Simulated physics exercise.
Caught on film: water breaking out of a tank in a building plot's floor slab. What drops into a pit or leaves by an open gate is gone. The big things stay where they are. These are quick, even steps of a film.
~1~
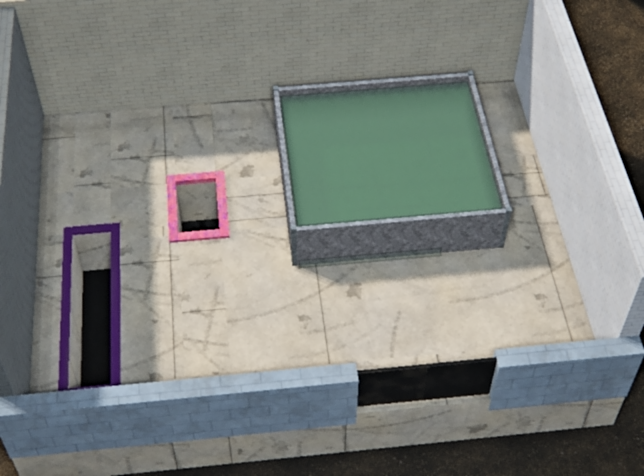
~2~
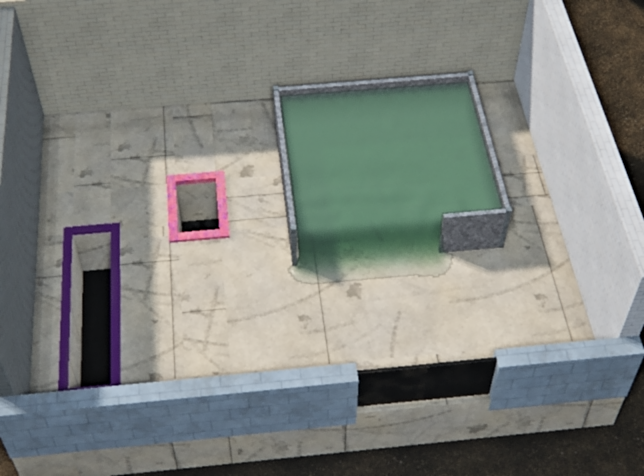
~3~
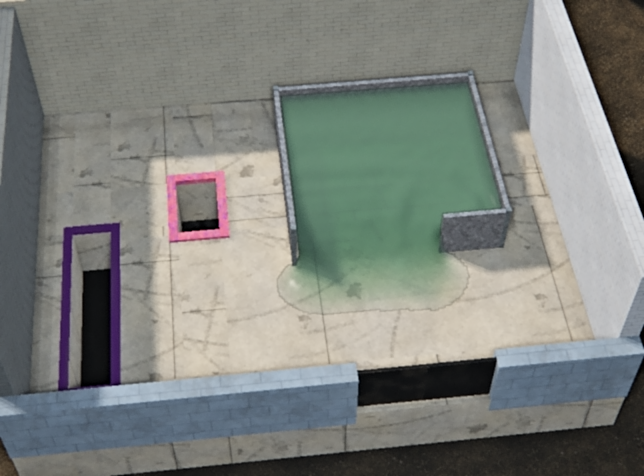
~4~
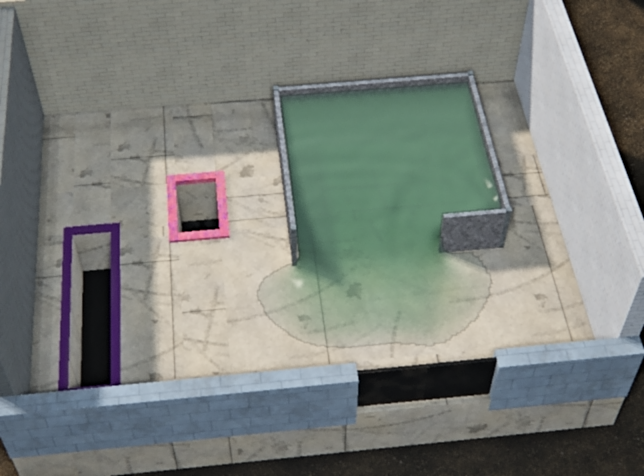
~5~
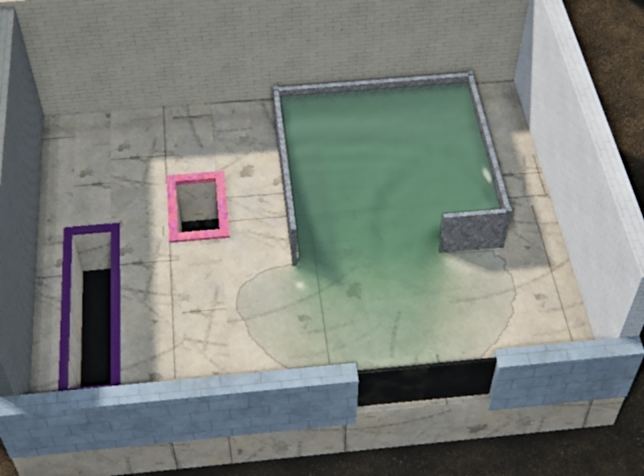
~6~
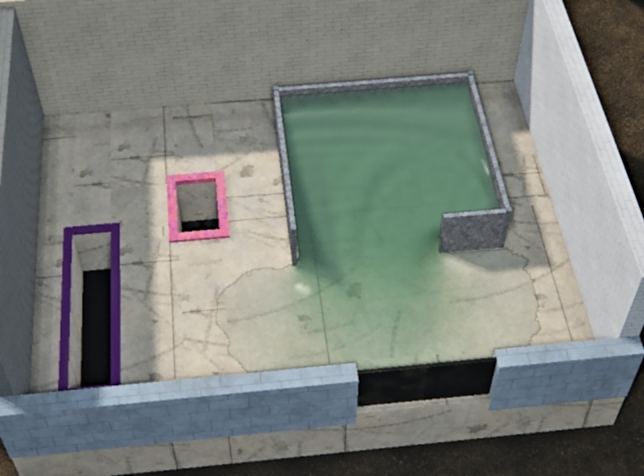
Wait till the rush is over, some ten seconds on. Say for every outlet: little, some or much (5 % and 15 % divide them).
In the end: The gate takes less than 5 %; the pink pit takes less than 5 %; the purple pit takes more than 15 %.
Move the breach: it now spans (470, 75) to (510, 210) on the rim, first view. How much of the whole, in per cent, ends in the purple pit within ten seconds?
In per cent: Purple 30.
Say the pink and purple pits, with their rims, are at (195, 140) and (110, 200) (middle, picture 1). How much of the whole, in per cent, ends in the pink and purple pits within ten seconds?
Per cent: Pink 6, purple 25.
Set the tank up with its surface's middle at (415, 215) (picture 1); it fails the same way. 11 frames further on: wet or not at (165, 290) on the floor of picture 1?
There: Under water.
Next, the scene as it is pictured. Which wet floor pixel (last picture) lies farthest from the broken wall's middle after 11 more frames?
Around (29, 426).
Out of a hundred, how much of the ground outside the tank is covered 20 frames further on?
About 65 per cent.
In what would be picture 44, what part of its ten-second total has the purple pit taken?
Roughly 60 per cent.
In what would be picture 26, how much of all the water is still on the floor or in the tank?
About 90 per cent.
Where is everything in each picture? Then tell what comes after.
Still water in the water tank at (387, 151), in the first picture.
Water pours out at (368, 244) and has run to (446, 263), in the second picture.
The front is at (459, 281), out from the gap at (368, 247), in the third picture.
The front is at (471, 312), out from the gap at (368, 248), in the fourth picture.
Water pours out at (368, 247) and has run to a hidden place, in the fifth picture.
Water pours out at (368, 248) and has run to a hidden place, in the sixth picture.
A moment on, water covers 30 % of the floor; the gate 0 %, the pink pit 0 %, the purple pit 0 %.
Next, water covers 40 % of the floor; the gate 0 %, the pink pit 0 %, the purple pit 1 %.
Then, water covers 65 % of the floor; the gate 0 %, the pink pit 0 %, the purple pit 10 %.
Later, water covers 85 % of the floor; the gate 0 %, the pink pit 0 %, the purple pit 24 %.
In the end, water covers 95 % of the floor; the gate 0 %, the pink pit 0 %, the purple pit 40 %.
